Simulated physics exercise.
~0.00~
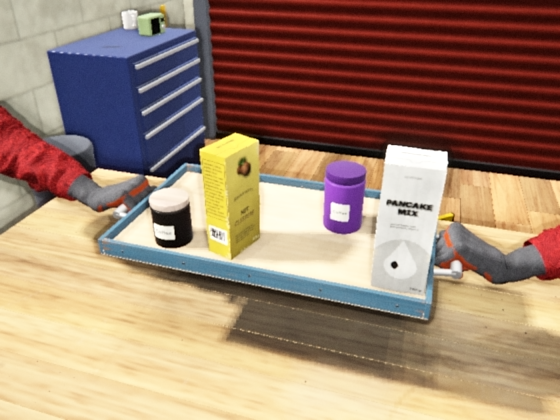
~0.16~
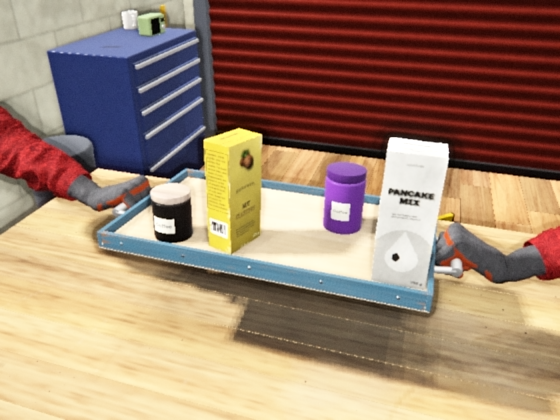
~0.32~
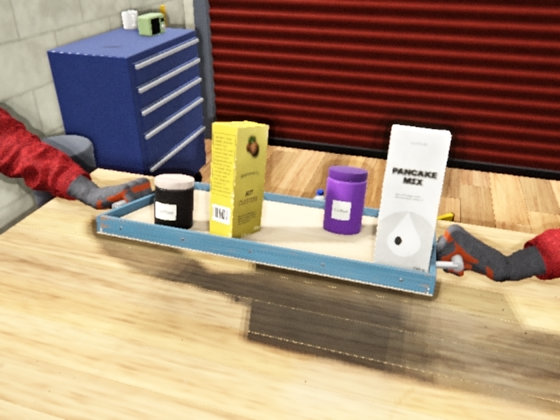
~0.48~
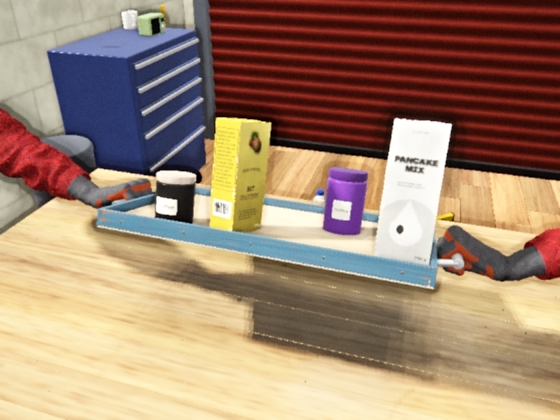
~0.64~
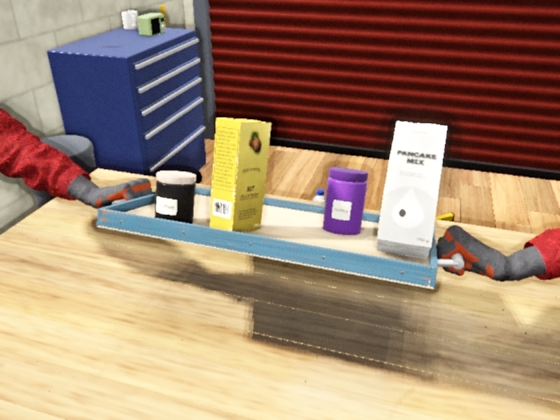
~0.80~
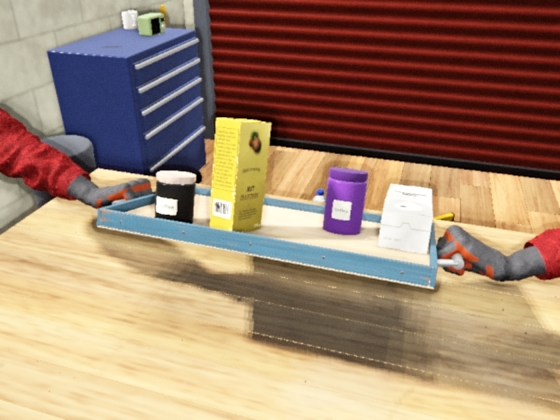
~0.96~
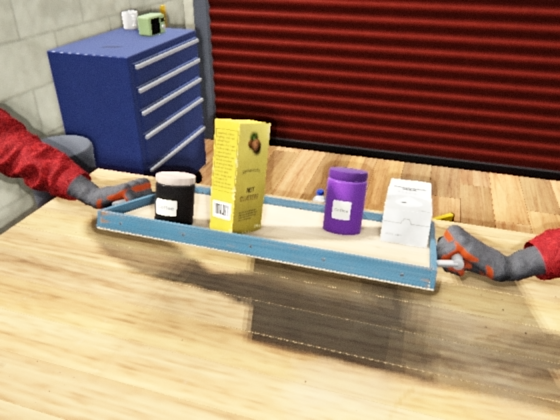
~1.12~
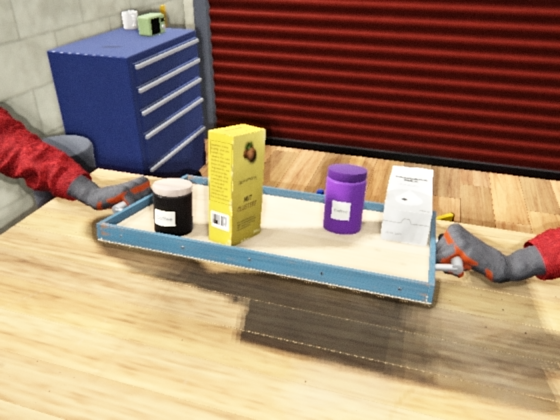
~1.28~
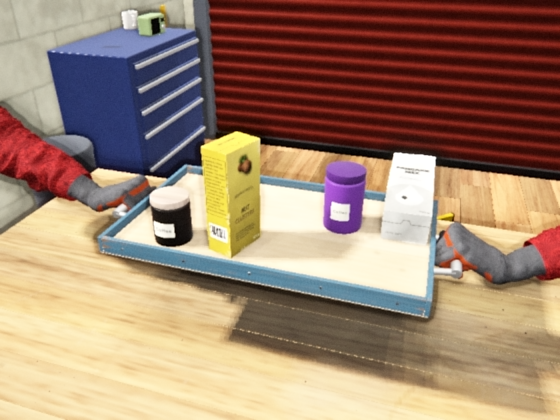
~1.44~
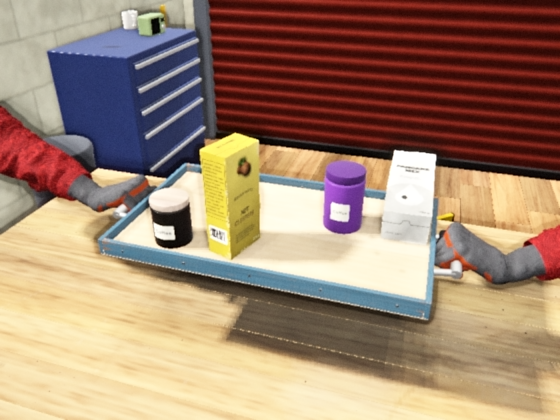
A blue-rimmed tray, gripped at either end by gloved hands in red sleeves, hovers above a wooden table, seen from slightly above with a blue drawer cabinet and red shutter behind. On it stand a black jar and a yellow packet at left, a purple jar right of centre, and a white pancake mix carton at far right. The tray tips, its far edge dipping. The carton leans away from the viewer and topples backward onto its side. The hands then level the tray, leaving the carton lying flat while the jars and yellow packet remain standing in place.
